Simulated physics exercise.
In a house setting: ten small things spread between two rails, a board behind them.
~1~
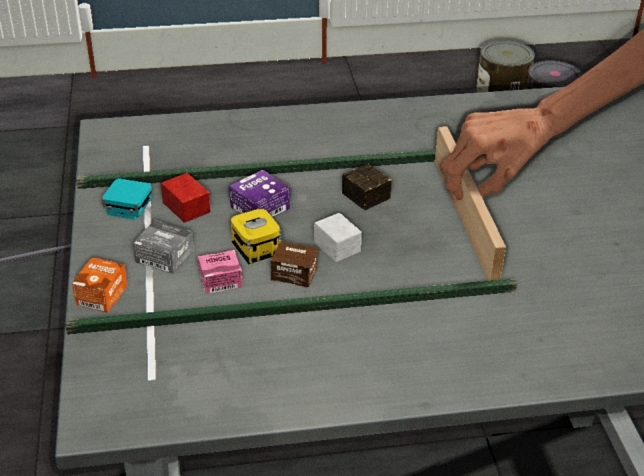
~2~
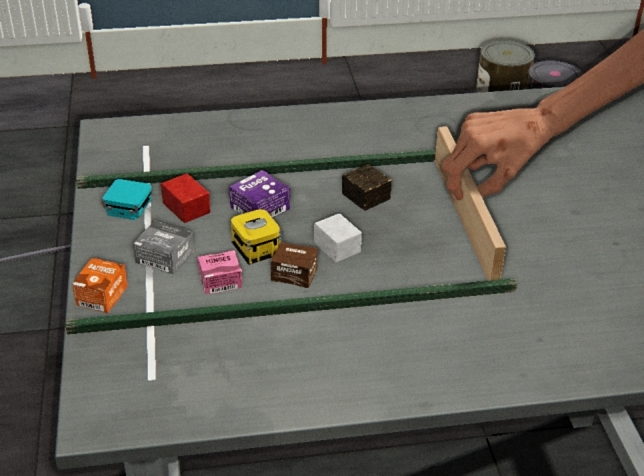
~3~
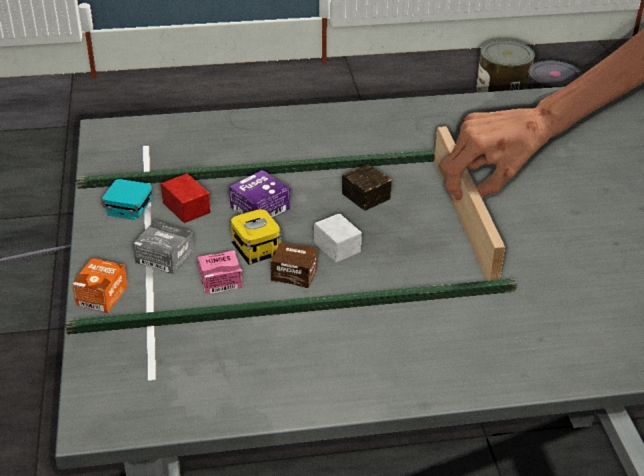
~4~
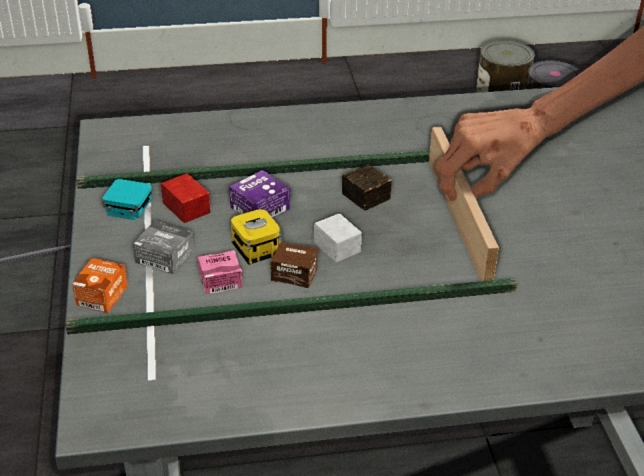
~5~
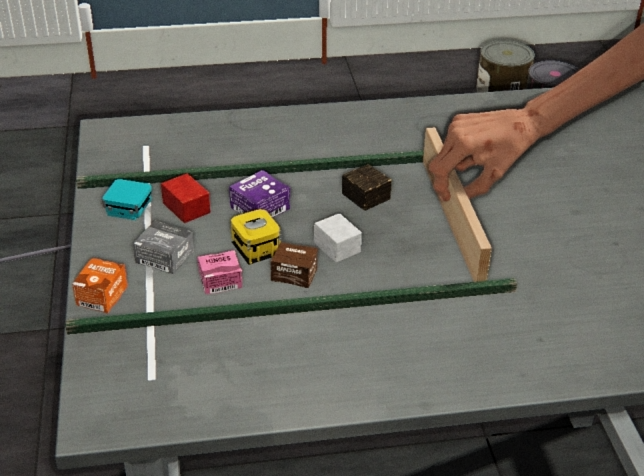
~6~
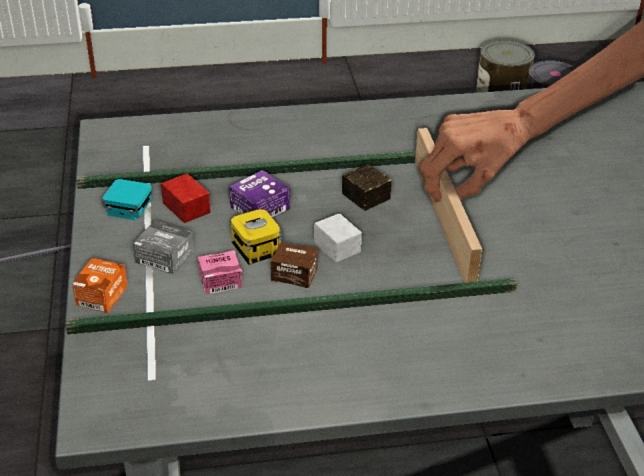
A wooden board, gripped by a hand at the right, stands still at first between two green rails on a grey table, then slides a short way left. The ten small boxes and blocks spread out to its left, some near a white tape line, do not move.
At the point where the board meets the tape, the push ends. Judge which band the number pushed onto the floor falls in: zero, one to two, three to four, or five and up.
It falls in the three to four band.
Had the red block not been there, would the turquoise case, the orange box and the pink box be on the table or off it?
Turquoise case: Over the edge; orange box: Over the edge; pink box: Still there.
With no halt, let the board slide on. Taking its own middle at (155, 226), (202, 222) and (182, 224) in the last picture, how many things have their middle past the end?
Going through the three places, I get 4, 1 and 1.
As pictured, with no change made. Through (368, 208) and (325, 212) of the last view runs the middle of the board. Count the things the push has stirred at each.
At the first point the count is 1, at the second it's 3.
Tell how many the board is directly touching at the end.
In contact: 3.
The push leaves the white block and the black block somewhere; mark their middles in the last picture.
Answer: First (132, 253), after that (129, 202).
A little later, none off yet; orange box at rest near (100, 285); turquoise case at rest near (128, 200); grey box at rest near (164, 247).
When it is over, the number that fall off is three or four; down, red block, grey box, turquoise case and orange box.
